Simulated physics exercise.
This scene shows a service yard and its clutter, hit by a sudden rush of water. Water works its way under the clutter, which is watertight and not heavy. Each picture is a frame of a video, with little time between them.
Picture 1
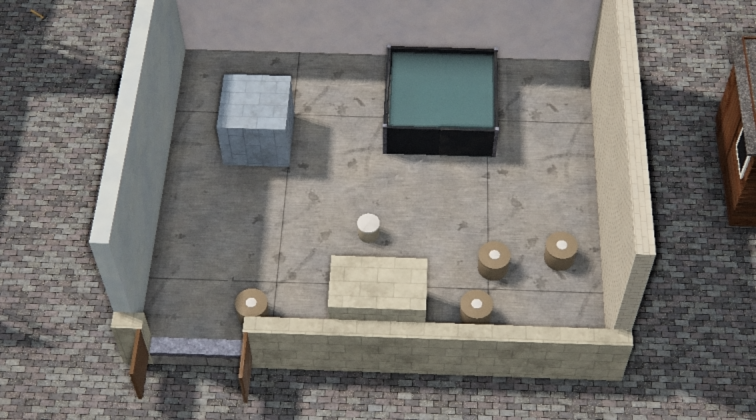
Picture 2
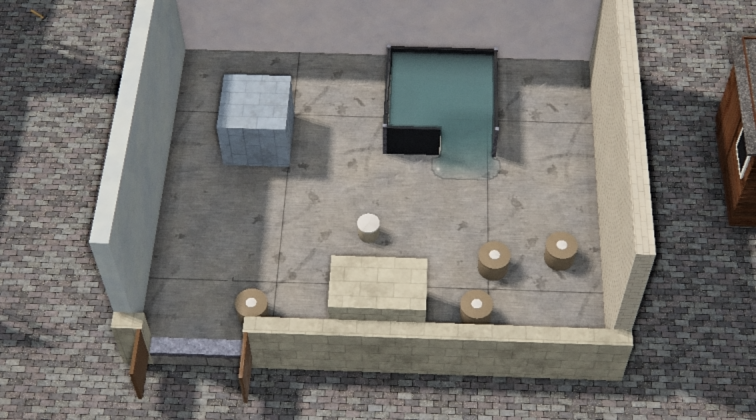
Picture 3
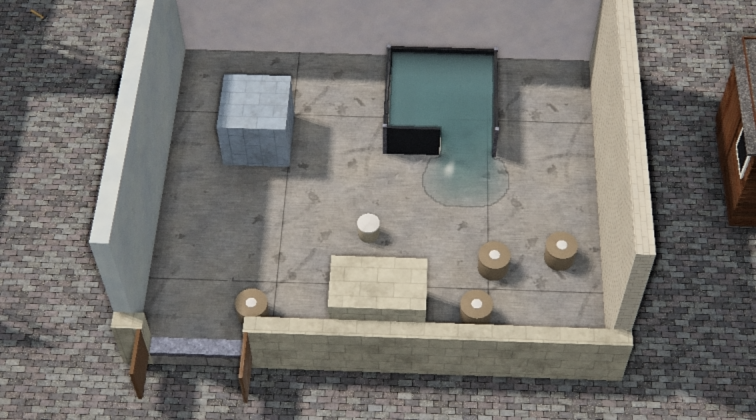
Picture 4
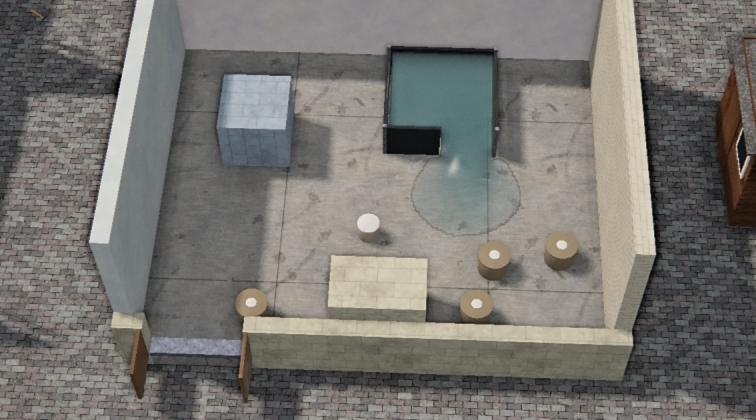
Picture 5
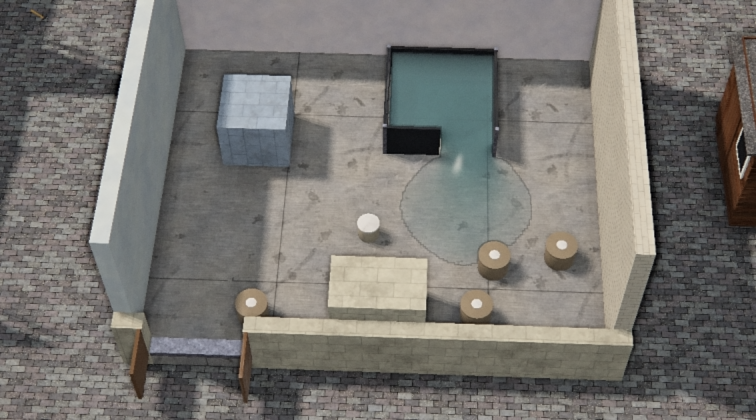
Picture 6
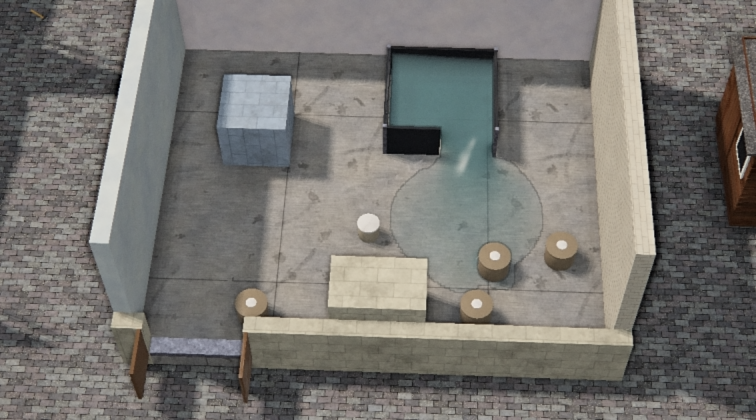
To begin with, a dark-walled tank of greenish water stands closed at the back of a walled yard, near a grey block and several round tubs. Part of its front wall opens, and water pours through the gap. The sheet spreads forward in a widening circle around a tub, while the clutter stays put.
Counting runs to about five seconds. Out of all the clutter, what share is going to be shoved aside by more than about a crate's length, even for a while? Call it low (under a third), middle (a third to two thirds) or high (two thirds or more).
Middle.
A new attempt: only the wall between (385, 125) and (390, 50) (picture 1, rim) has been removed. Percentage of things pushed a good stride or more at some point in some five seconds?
I'd say around 20 per cent.
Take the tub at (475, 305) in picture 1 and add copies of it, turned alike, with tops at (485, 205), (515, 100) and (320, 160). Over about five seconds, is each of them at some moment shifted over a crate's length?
First driven off, second remains in place, third remains in place.
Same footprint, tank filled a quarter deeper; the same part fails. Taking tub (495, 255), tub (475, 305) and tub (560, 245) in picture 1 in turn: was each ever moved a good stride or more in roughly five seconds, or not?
Taking them as listed - the full distance for the first, the full distance for the second, the full distance for the third.
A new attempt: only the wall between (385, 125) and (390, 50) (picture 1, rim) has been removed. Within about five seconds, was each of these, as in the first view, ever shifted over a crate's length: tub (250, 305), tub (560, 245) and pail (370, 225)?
First over the mark, then below the mark, then below the mark.
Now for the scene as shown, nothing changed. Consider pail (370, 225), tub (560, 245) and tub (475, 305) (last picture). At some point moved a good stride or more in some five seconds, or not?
Per object, same order: Less than that / the full distance / the full distance.
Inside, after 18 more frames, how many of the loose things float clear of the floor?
Exactly 2.
A moment on, 0 of 5 are well off their spots; 0 afloat.
Next, 2 of 5 are well off their spots; 3 afloat.
Later, 1 of 5 are well off their spots; 2 afloat.
In the end, 2 of 5 are well off their spots, and 3 have been at some point; 2 afloat.
